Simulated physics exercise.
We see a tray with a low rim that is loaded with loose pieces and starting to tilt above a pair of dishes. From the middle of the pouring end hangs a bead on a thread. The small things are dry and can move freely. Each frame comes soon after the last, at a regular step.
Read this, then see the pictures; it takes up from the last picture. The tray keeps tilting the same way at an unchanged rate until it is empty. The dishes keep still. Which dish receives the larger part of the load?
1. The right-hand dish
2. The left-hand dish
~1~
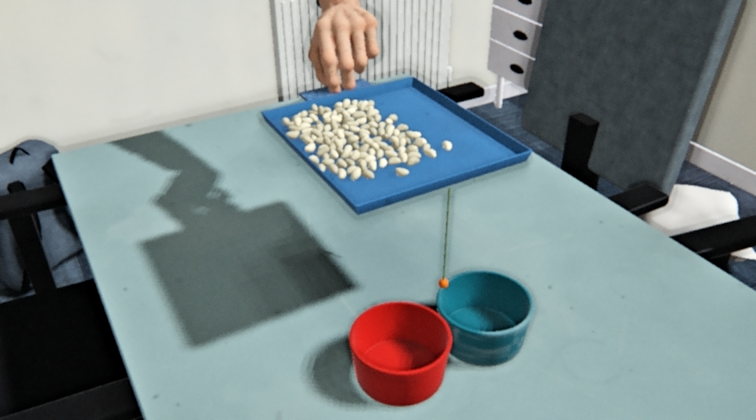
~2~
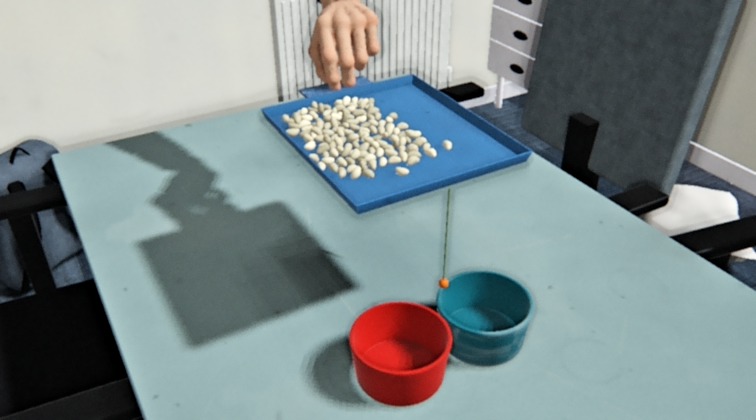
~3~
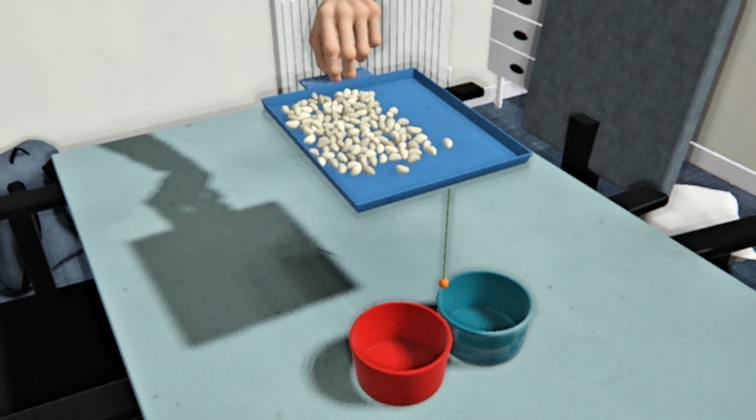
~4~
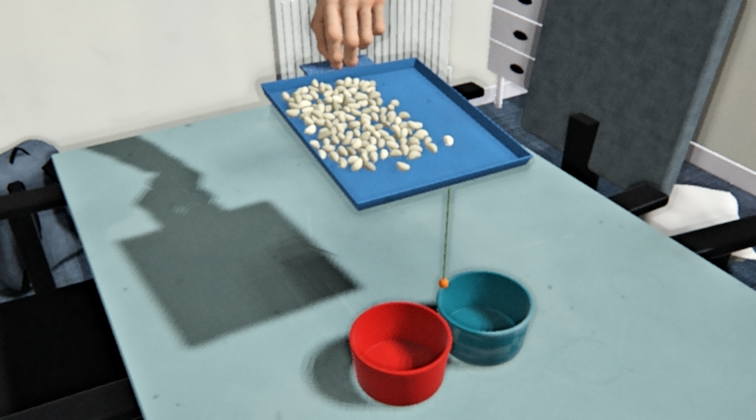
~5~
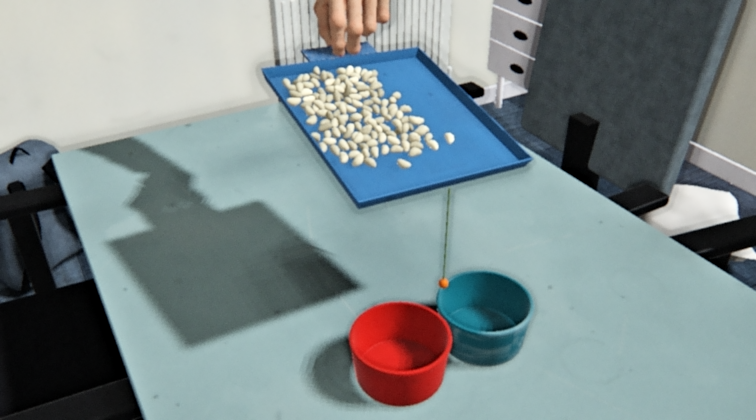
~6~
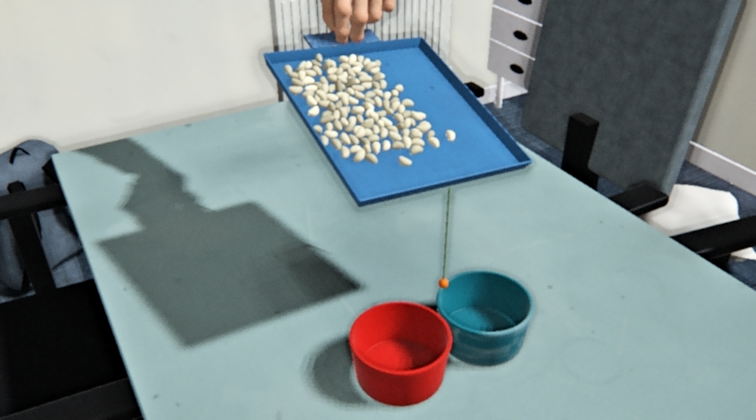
The right-hand dish.
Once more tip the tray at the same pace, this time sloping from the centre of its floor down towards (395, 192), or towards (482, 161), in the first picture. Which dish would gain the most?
The leftmost dish, then the rightmost dish.
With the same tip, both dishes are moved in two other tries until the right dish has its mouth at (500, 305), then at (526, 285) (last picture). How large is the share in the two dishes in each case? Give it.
About 60 % and 90 %.
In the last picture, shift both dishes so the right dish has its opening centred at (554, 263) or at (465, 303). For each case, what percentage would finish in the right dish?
Roughly 20 per cent, then roughly 40 per cent.
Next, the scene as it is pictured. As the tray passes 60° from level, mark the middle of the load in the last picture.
In the last view, the load is centred close to (471, 159).
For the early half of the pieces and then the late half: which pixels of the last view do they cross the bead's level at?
Earlier portion about (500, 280); later portion about (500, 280).
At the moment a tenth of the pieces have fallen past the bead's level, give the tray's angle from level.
About 70° of tilt.
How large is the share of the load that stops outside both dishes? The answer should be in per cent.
I'd say roughly 50 per cent of the load.
Just after the last frame, tray tipped steeply; the larger part on the tray; just a few outside both; about a tenth in the air.
A moment on, tray tipped right over; roughly two thirds on the tray; just a few in the left dish; about a tenth in the right dish; roughly a quarter outside both; about a tenth in the air.
Further on, tray tipped past a quarter turn; about a tenth in the left dish; roughly half in the right dish; roughly half outside both.
When it is over, tray tipped past a quarter turn; about a tenth in the left dish; roughly half in the right dish; roughly half outside both.
